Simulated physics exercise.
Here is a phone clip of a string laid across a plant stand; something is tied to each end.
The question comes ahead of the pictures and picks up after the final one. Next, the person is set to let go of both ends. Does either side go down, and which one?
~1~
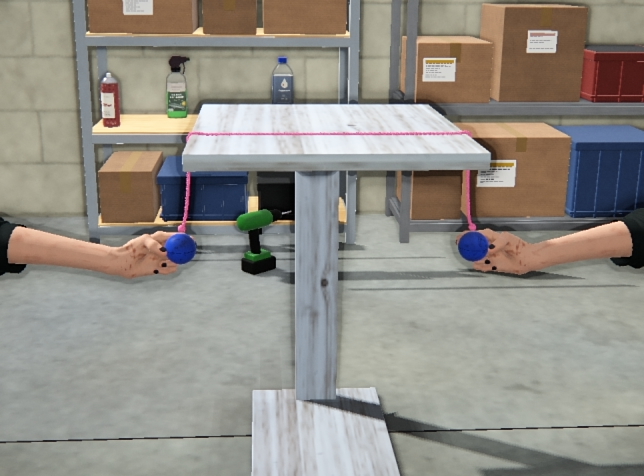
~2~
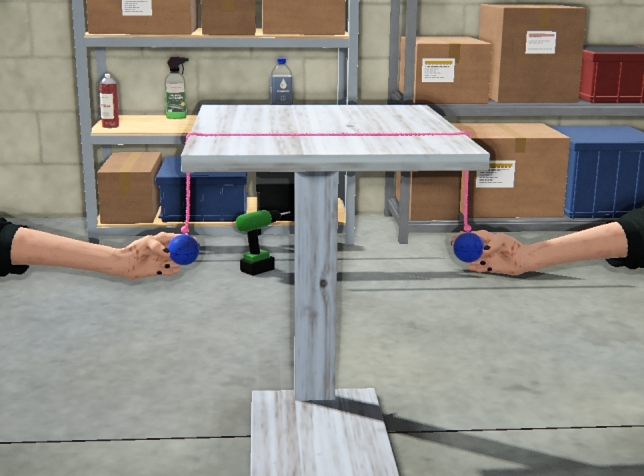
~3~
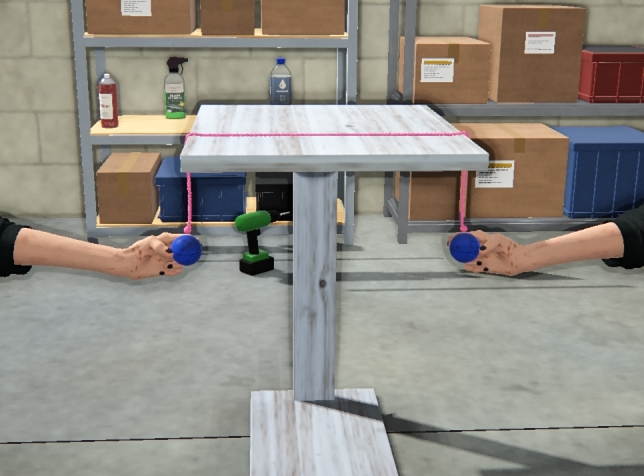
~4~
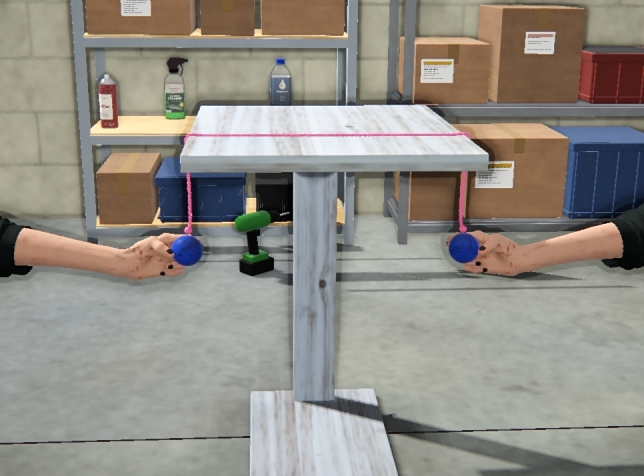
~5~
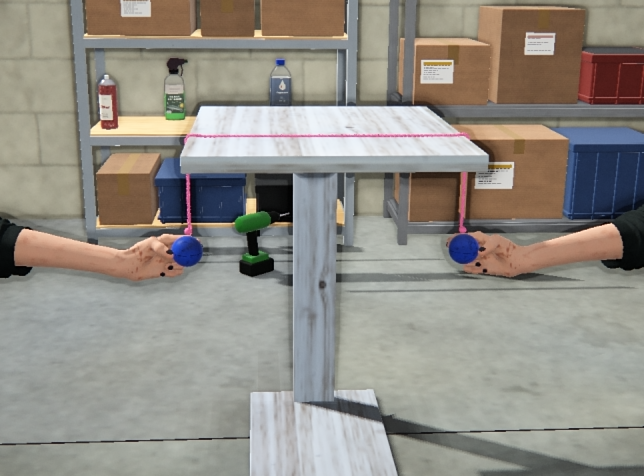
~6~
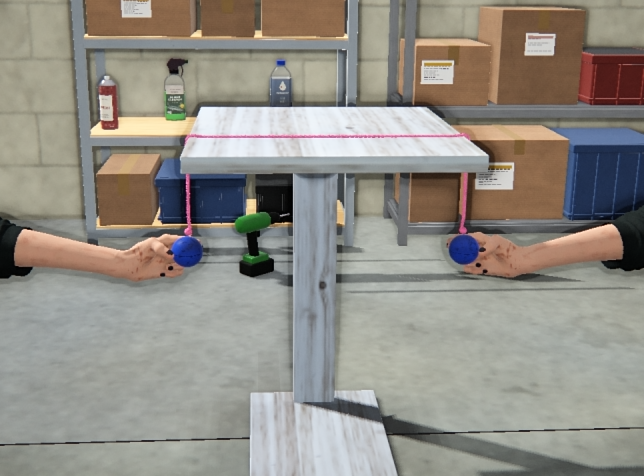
It's going to be motionless after release.
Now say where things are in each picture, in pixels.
Left ball (180, 249); right ball (473, 247); string over the top (335, 134), in the first frame.
Left ball (184, 250); right ball (468, 247), in the second frame.
Left ball (187, 250); right ball (465, 248), in the third frame.
Left ball (187, 251); right ball (464, 248), in the fourth frame.
Left ball (187, 251); right ball (464, 249), in the fifth frame.
Left ball (187, 252); right ball (464, 250); string over the top (333, 137), in the sixth frame.
Then, 0.18 s on from there, left ball still level near (189, 252); right ball still level near (463, 251).
Then, 0.56 s on from there, left ball still level near (194, 252); right ball still level near (457, 251).
Then, 1.28 s on from there, left ball still level near (193, 252); right ball still level near (458, 251).
In the end, left ball still level near (188, 252); right ball still level near (464, 251). The string hangs still.
